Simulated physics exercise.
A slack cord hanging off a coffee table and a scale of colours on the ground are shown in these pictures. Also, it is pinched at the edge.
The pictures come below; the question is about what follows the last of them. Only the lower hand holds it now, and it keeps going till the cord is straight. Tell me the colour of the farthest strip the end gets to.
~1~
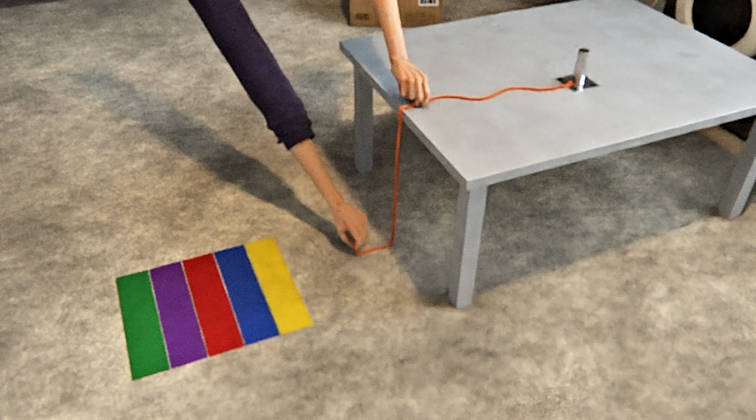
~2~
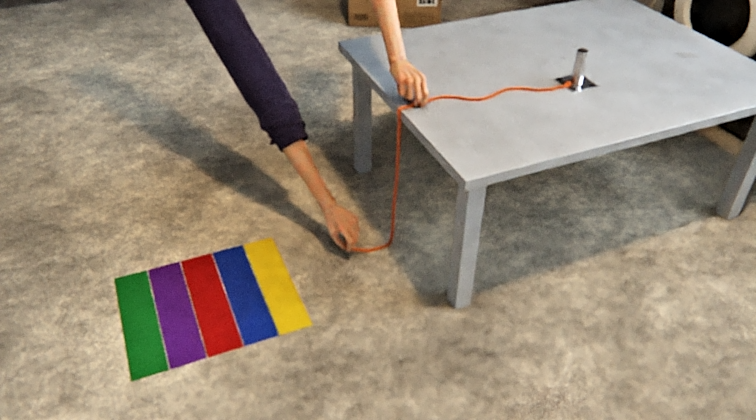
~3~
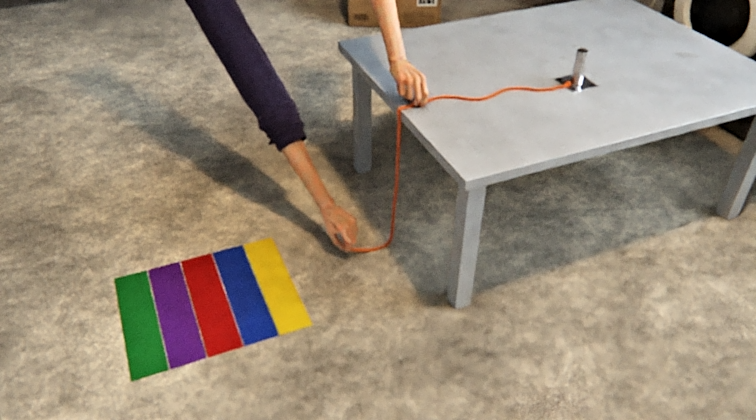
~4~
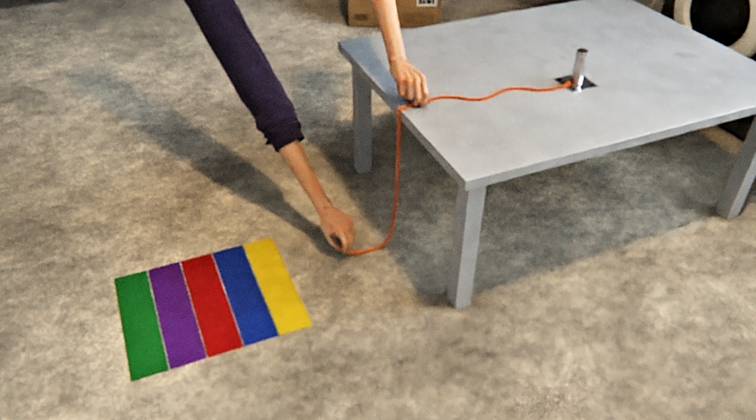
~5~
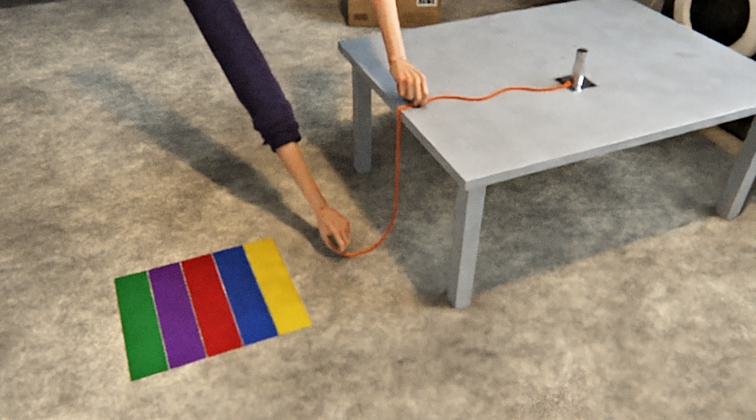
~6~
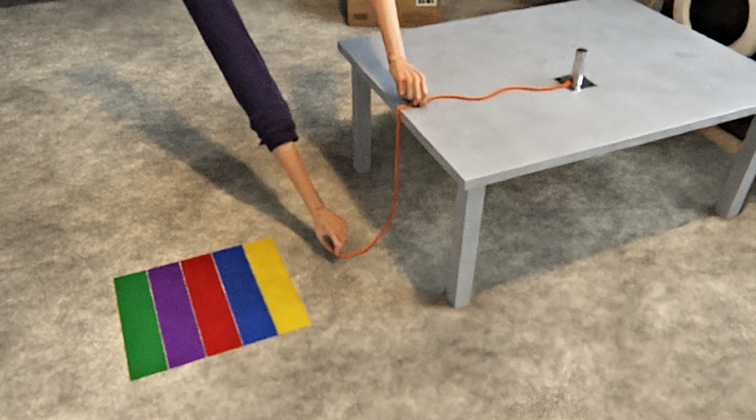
The farthest it gets is blue.
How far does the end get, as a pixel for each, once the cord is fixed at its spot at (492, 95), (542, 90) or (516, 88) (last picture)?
In order of the tries: About (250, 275), then (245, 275), then (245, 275).
Soon after, end near (293, 262); short of the strips.
Then, end near (261, 271); over yellow.
At full stretch, end near (242, 276); over blue. The blue one.
